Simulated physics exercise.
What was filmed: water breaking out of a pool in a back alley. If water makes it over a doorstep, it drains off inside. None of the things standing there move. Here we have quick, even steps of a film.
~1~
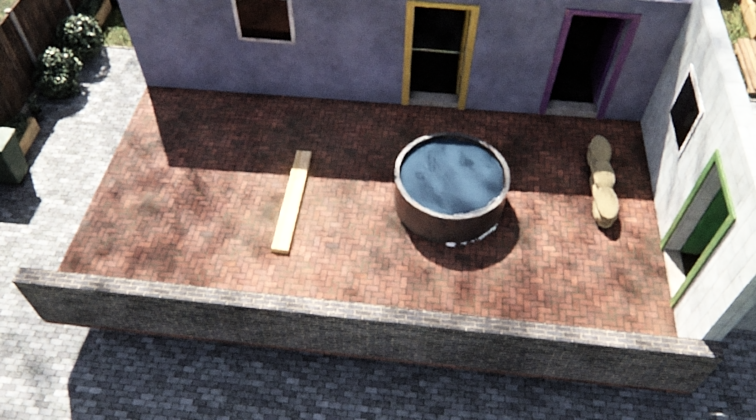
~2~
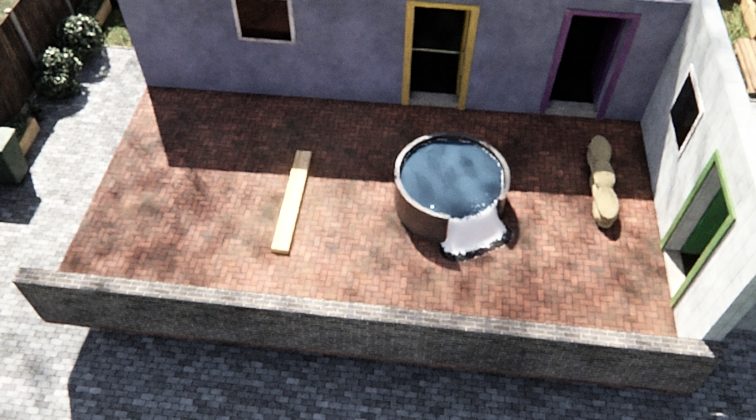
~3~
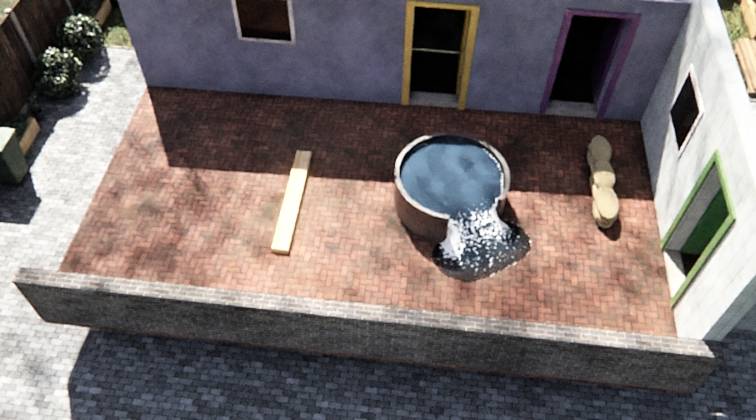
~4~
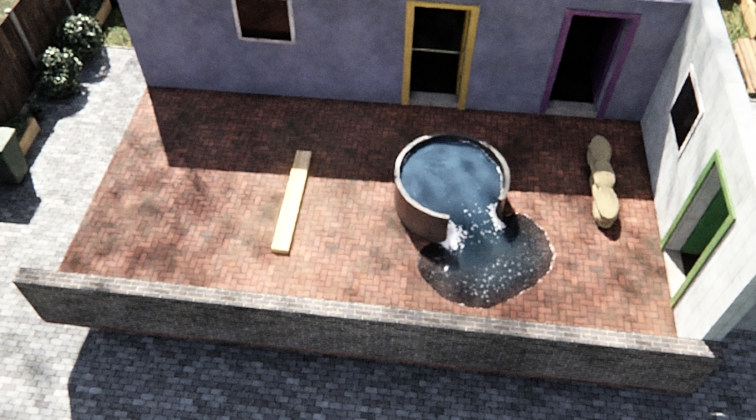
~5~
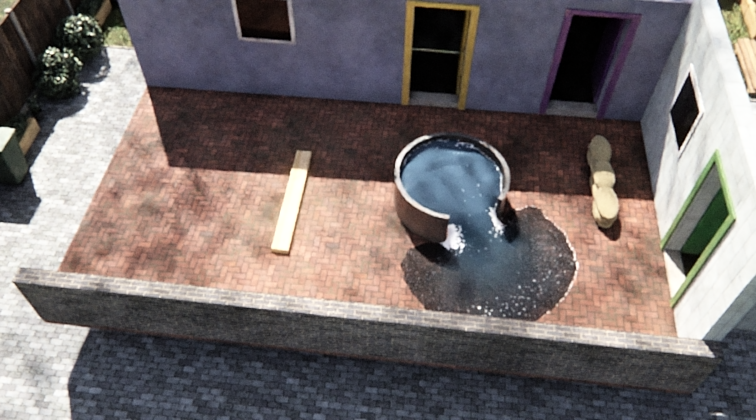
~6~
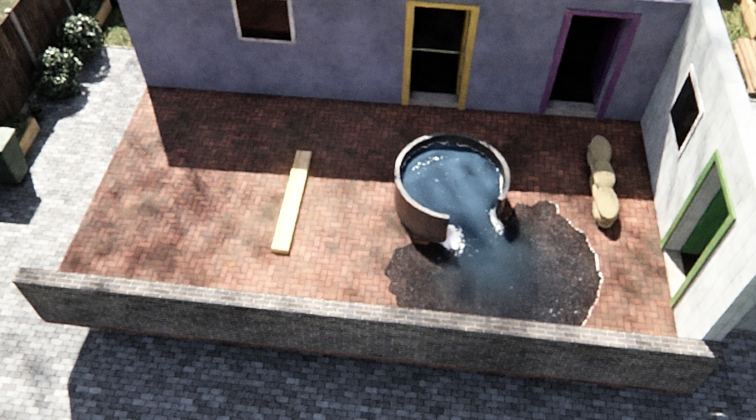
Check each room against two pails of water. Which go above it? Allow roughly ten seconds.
The purple door stays at or below; the green door goes above; the yellow door stays at or below.
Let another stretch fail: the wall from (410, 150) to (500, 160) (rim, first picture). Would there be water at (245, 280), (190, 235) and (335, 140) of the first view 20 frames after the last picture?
Point one not reached; point two not reached; point three reached.
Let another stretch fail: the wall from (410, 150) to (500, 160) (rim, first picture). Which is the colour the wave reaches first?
It is the yellow-painted one.
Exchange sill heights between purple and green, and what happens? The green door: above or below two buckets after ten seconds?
In that case green door stays within limit.
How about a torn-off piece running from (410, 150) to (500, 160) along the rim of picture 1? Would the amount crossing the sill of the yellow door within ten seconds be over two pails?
Note: Yellow overshoots.
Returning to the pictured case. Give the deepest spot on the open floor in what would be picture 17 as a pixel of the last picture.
That spot is close to (668, 359).
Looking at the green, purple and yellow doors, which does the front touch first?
The green door.
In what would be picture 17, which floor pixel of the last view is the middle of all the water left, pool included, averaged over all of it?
That puts it at around (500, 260).
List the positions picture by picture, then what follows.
Still water in the round pool at (452, 177), in the first frame.
The front is at (507, 232), out from the gap at (474, 229), in the second frame.
Water pours out at (474, 231) and has run to (523, 249), in the third frame.
Water pours out at (474, 231) and has run to (482, 303), in the fourth frame.
Water pours out at (474, 231) and has run to a hidden place, in the fifth frame.
The front is at a hidden place, out from the gap at (474, 231), in the sixth frame.
A moment on, water covers 15 % of the floor; the purple door not reached, the green door not reached, the yellow door not reached.
Next, water covers 20 % of the floor; the purple door not reached, the green door under two buckets in, the yellow door not reached.
Then, water covers 35 % of the floor; the purple door not reached, the green door over two buckets in, the yellow door not reached.
Later, water covers 55 % of the floor; the purple door wet at the sill, nothing in, the green door over two buckets in, the yellow door not reached.
In the end, water covers 70 % of the floor; the purple door wet at the sill, nothing in, the green door over two buckets in, the yellow door wet at the sill, nothing in.
